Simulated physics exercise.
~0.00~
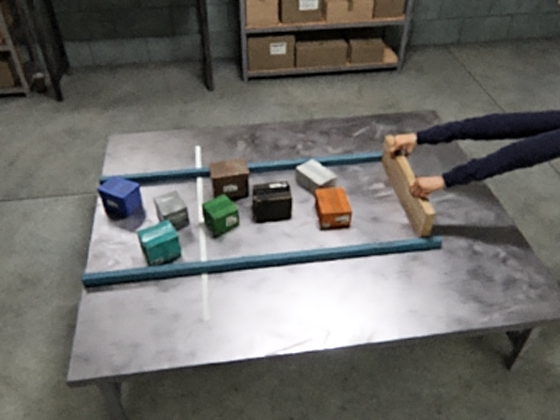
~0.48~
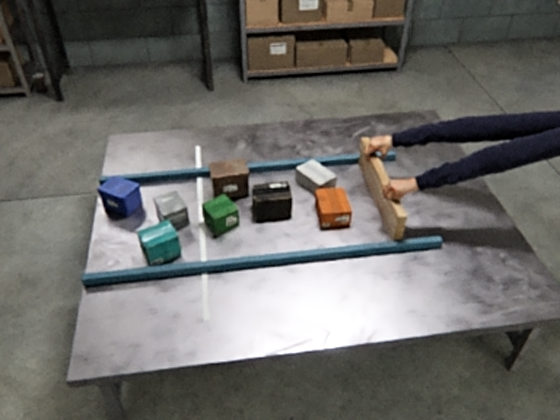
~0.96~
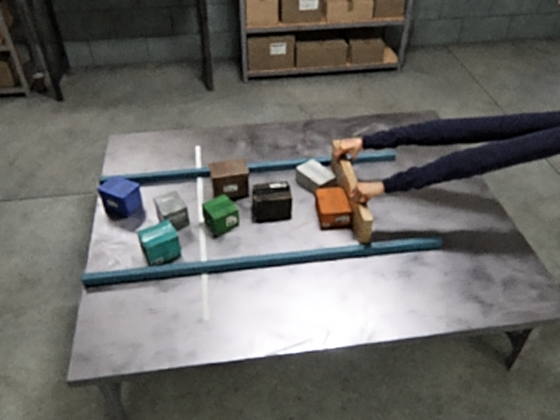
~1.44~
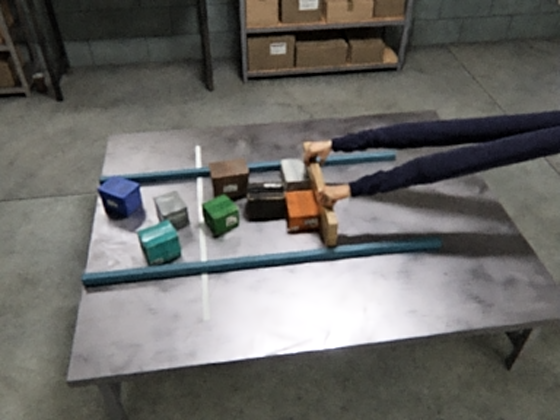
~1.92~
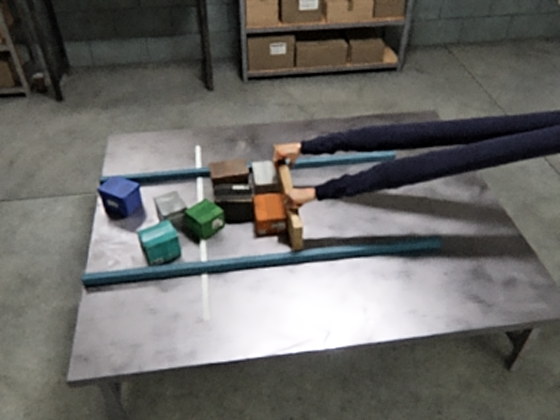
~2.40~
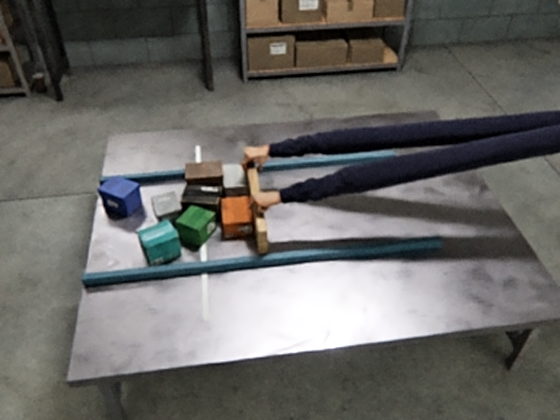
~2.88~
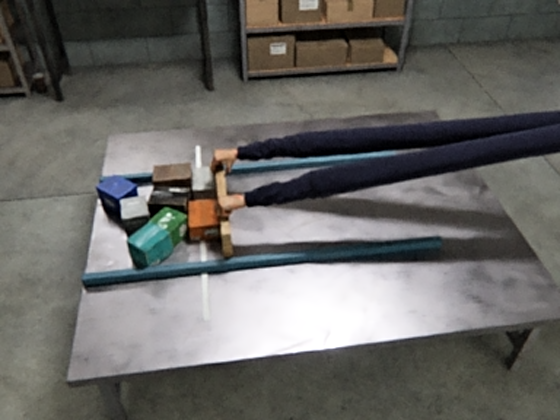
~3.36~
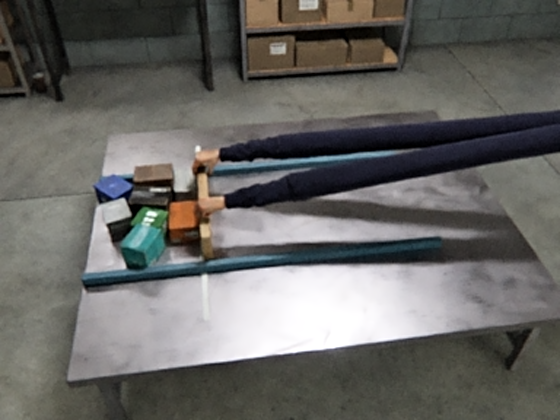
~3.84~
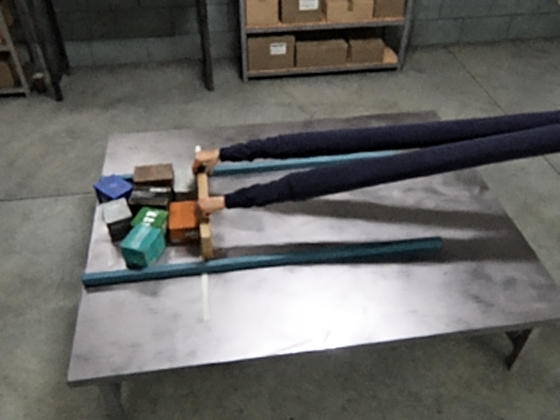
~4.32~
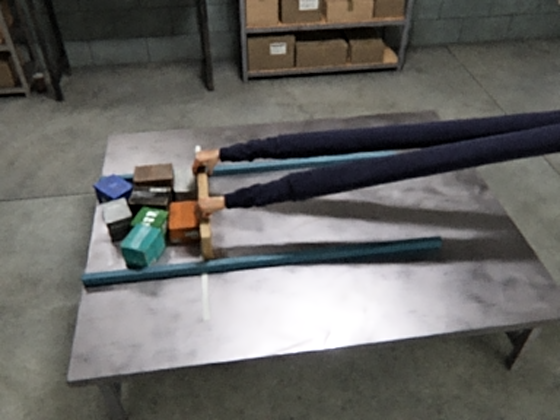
To begin with, a pair of dark-sleeved arms holds a plank upright at the right of a metal table, where colourful boxes sit scattered between two blue-green rails. The hands slide the plank left until it meets the orange box and the white one. These move into the black box, and the brown and green boxes are soon pushed along too. The plank keeps going, bunching the grey, turquoise and blue boxes into a tight cluster near the left end. It stops at the pale tape line, and everything rests there with no box fallen off.
